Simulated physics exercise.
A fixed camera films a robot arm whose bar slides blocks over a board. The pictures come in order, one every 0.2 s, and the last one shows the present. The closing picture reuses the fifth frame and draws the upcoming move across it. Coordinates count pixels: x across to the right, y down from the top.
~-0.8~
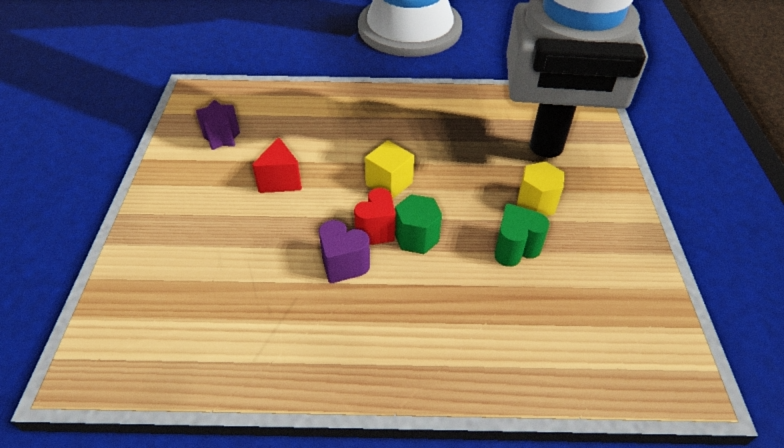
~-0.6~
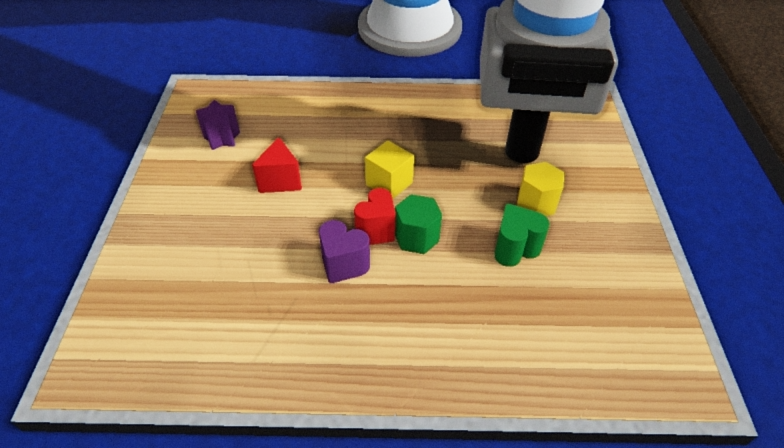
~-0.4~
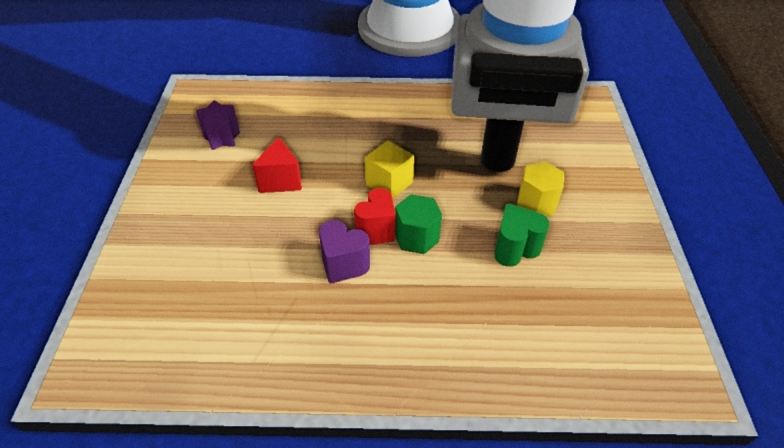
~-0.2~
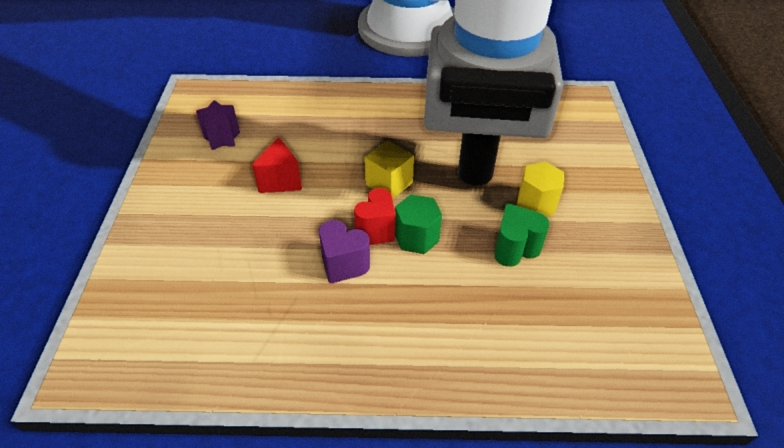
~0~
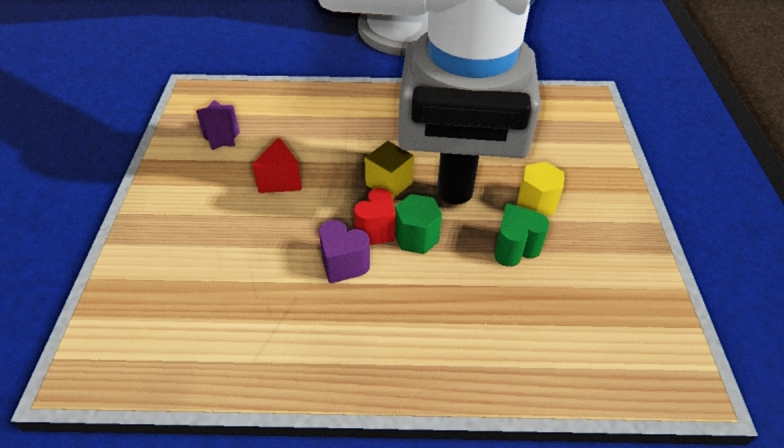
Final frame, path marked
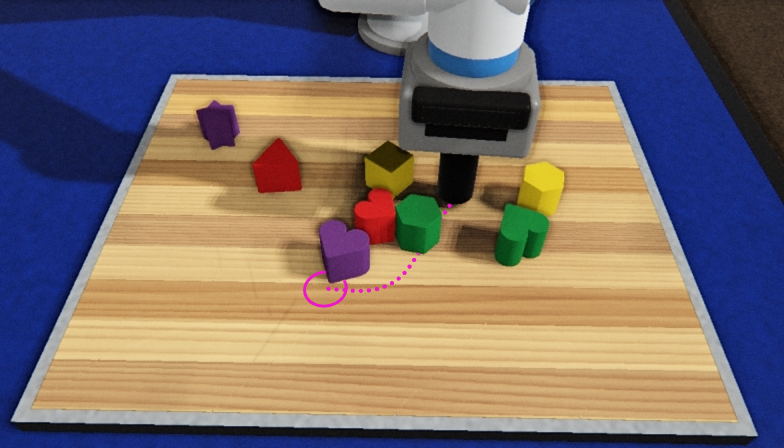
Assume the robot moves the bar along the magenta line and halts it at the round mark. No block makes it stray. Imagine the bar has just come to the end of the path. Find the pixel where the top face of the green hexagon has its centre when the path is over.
Expect it around (281, 284).
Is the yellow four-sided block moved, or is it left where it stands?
Here's my answer: The yellow four-sided block remains in position.
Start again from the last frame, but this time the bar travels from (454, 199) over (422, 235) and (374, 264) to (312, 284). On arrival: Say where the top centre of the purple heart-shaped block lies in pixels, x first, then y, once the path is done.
At roughly (269, 256).
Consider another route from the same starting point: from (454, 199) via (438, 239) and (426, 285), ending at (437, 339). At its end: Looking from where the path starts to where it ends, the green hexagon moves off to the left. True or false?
It is false.
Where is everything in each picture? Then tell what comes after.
The first frame shows lower end of the bar at (546, 147), tops of blocks, purple heart-shaped block at (341, 238), red heart-shaped block at (376, 204), yellow four-sided block at (389, 156), green hexagon at (419, 210).
The second frame shows bar at (522, 152), blocks as before.
The third frame shows bar at (498, 161), blocks as before.
The fourth frame shows bar at (475, 174), blocks as before.
The fifth frame shows bar at (455, 192), purple heart-shaped block at (341, 238), red heart-shaped block at (376, 204), yellow four-sided block at (389, 156), green hexagon at (419, 210).
The drawn path runs from (454, 199) over (428, 239) and (392, 283) to (325, 289).
On the path given first. One third of the way, bar at (428, 233); red heart-shaped block at (367, 206), turned 30° clockwise; green hexagon at (395, 233), turned 15° clockwise.
Two thirds of the way, bar at (392, 276); purple heart-shaped block at (316, 241), turned 60° clockwise; red heart-shaped block at (367, 206), turned 30° clockwise; green hexagon at (350, 269), turned 50° clockwise.
At the end, bar at (325, 282); purple heart-shaped block at (300, 239), turned 115° clockwise; red heart-shaped block at (367, 206), turned 30° clockwise; yellow four-sided block not moved; green hexagon at (281, 284), turned 30° clockwise.
